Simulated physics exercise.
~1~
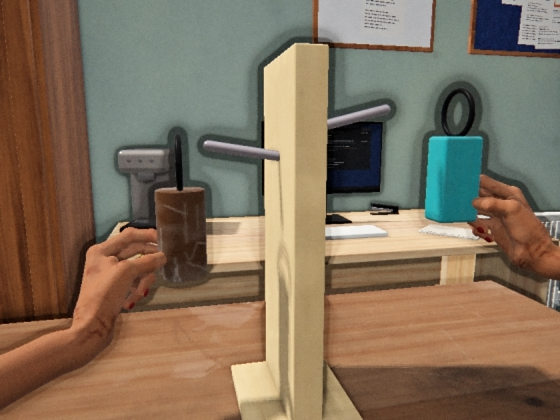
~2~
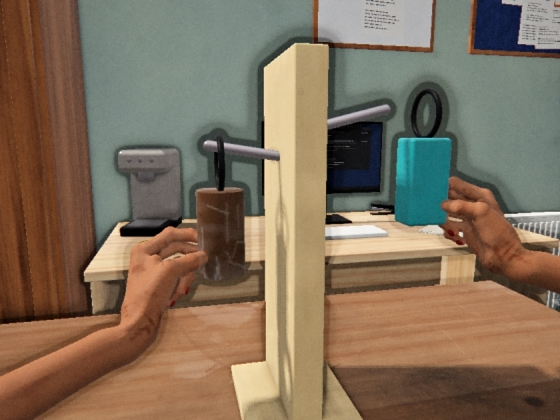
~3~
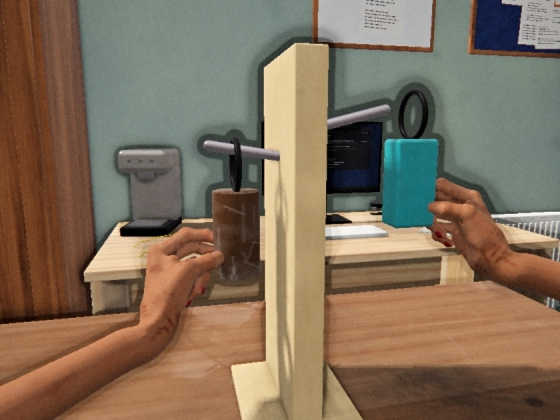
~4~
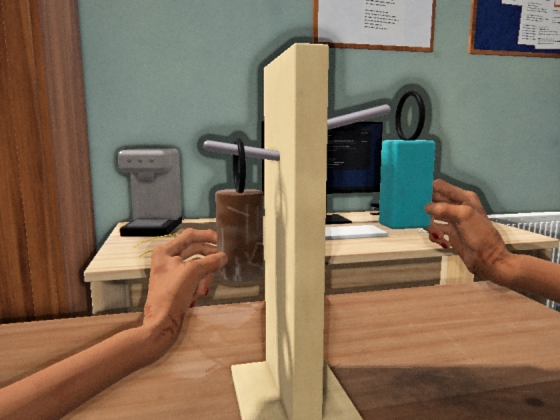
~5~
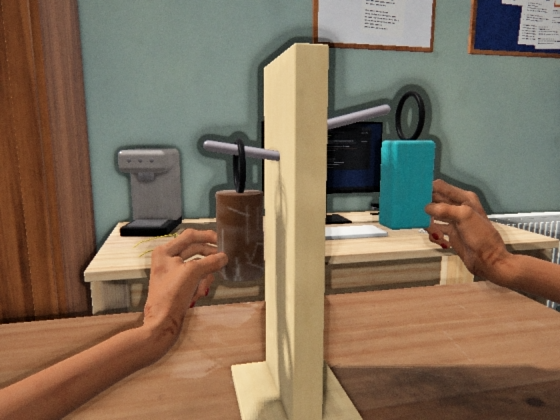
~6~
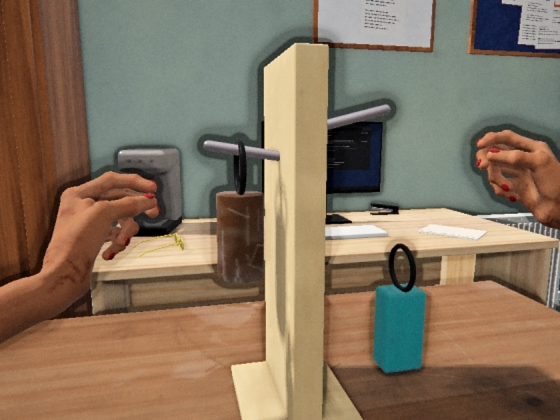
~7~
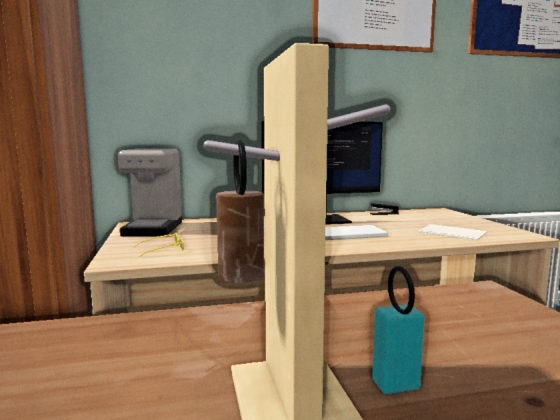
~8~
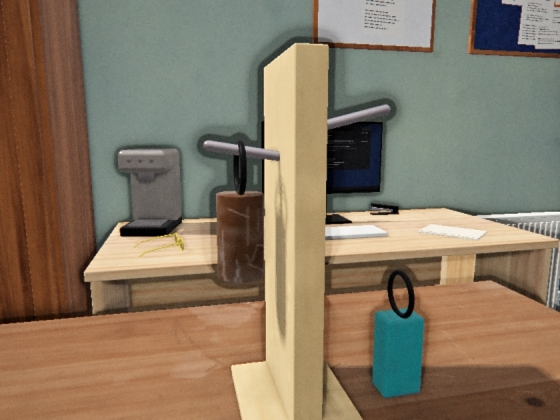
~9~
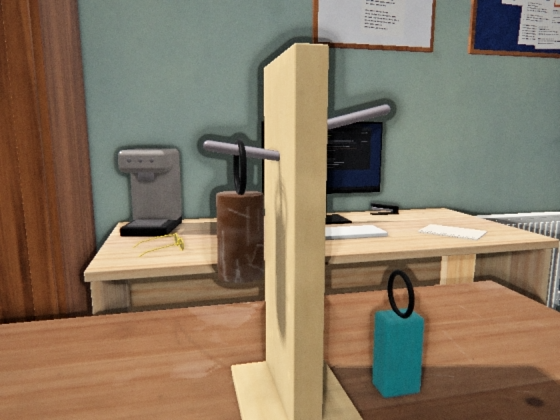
In a room with a desk and monitor against a green wall, a pale wooden stand with a peg on each side rises from a brown table. Two hands bring in a brown cylindrical object from the left and a turquoise block-shaped one from the right, each topped by a black loop. They move them inward to the pegs and hold them there briefly. Then both hands let go and draw away. The brown object stays hanging on the left peg, while the turquoise one drops and ends upright on the table.
